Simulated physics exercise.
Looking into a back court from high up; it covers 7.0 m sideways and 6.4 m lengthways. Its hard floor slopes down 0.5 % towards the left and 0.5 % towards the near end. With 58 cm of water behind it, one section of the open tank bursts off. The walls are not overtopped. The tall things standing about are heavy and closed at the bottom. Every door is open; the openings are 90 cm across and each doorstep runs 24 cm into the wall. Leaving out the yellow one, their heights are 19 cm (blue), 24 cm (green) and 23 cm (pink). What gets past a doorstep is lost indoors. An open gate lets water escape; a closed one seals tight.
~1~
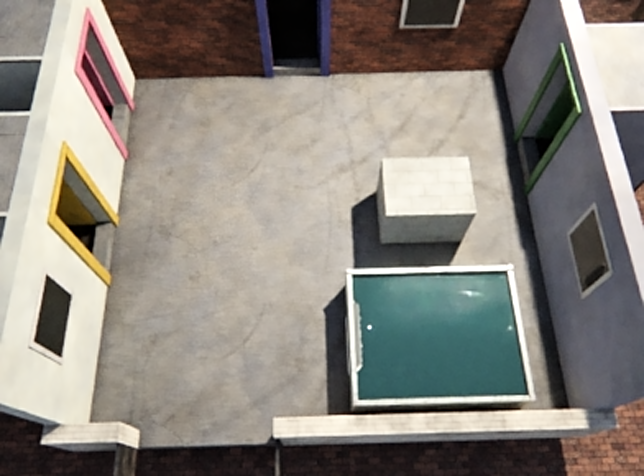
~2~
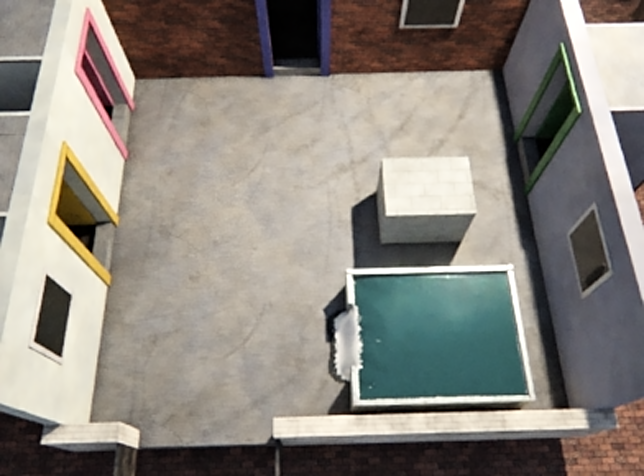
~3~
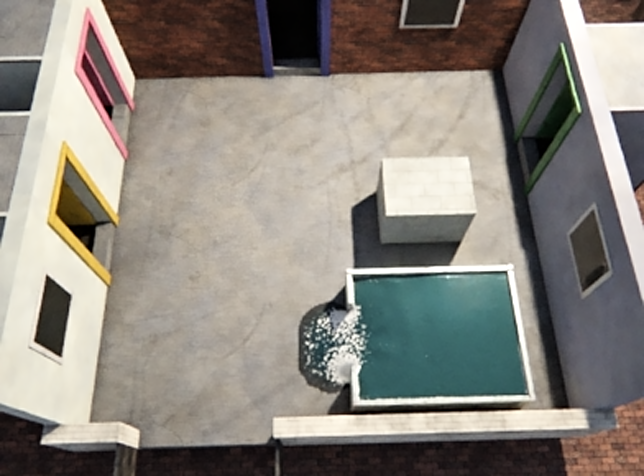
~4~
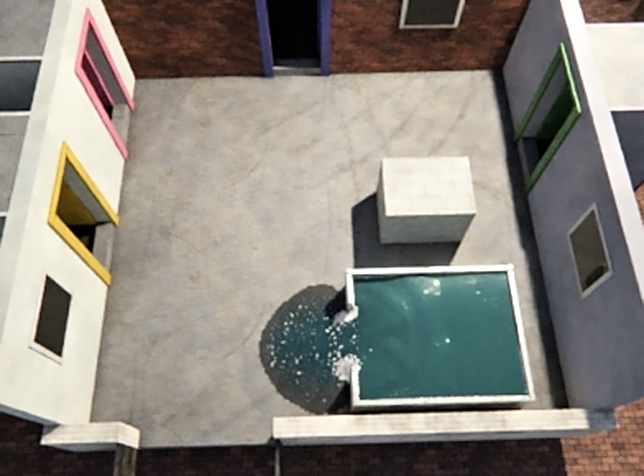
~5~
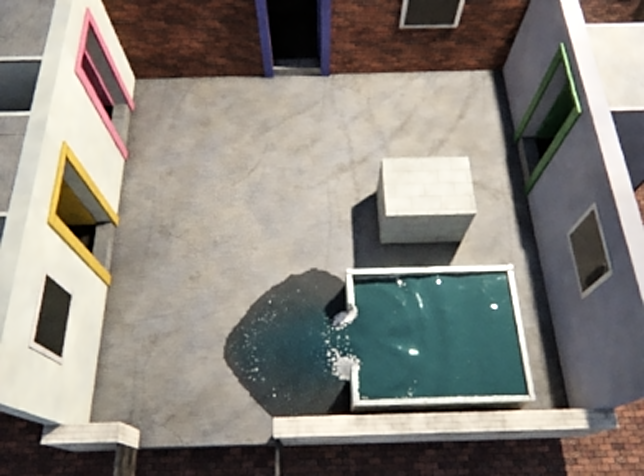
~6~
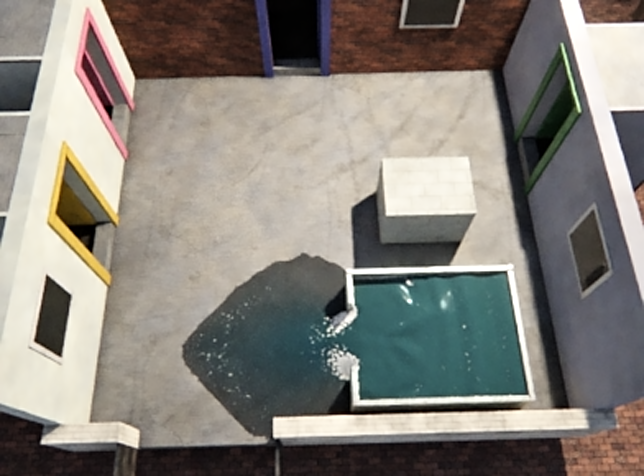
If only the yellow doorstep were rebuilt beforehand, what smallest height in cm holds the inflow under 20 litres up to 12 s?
It would have to be roughly 11.5 cm high.
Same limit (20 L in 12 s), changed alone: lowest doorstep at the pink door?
About 6.0 cm at pink.
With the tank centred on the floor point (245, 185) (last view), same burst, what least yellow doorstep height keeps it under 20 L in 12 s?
Then roughly 14.0 cm.
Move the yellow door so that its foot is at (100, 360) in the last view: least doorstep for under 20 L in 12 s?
Roughly 17 cm.
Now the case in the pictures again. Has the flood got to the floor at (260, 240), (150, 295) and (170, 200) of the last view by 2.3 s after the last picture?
In that order: Flooded, wet, under water.
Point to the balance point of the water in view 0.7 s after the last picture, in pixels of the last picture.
At about (383, 343).
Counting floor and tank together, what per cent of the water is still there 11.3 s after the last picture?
About 72 per cent.
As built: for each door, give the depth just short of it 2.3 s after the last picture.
Depths in cm: Blue 0, yellow 16, green 0, pink 4.
Then, 0.7 s after the last picture water covers 25 % of the floor, deepest (30 cm) near (335, 350); it has not reached the yellow door.
Then, 2.3 s after the last picture water covers 35 % of the floor, deepest (24 cm) near (92, 405); 16 cm at the yellow door, 0 litres in over its 18 cm doorstep.
Then, 11.3 s after the last picture water covers 85 % of the floor, deepest (8 cm) near (89, 431); 5 cm at the yellow door, 0 litres in over its 18 cm doorstep.
At the yellow door as built, the water peaked near 17 cm, 1.9 s after the last picture.
Run again over the same 12 s with other heights there, 28 litres in over 10.5 cm, 13 litres over 12.5 cm. The limit of 20 litres is kept from about 11.5 cm up.
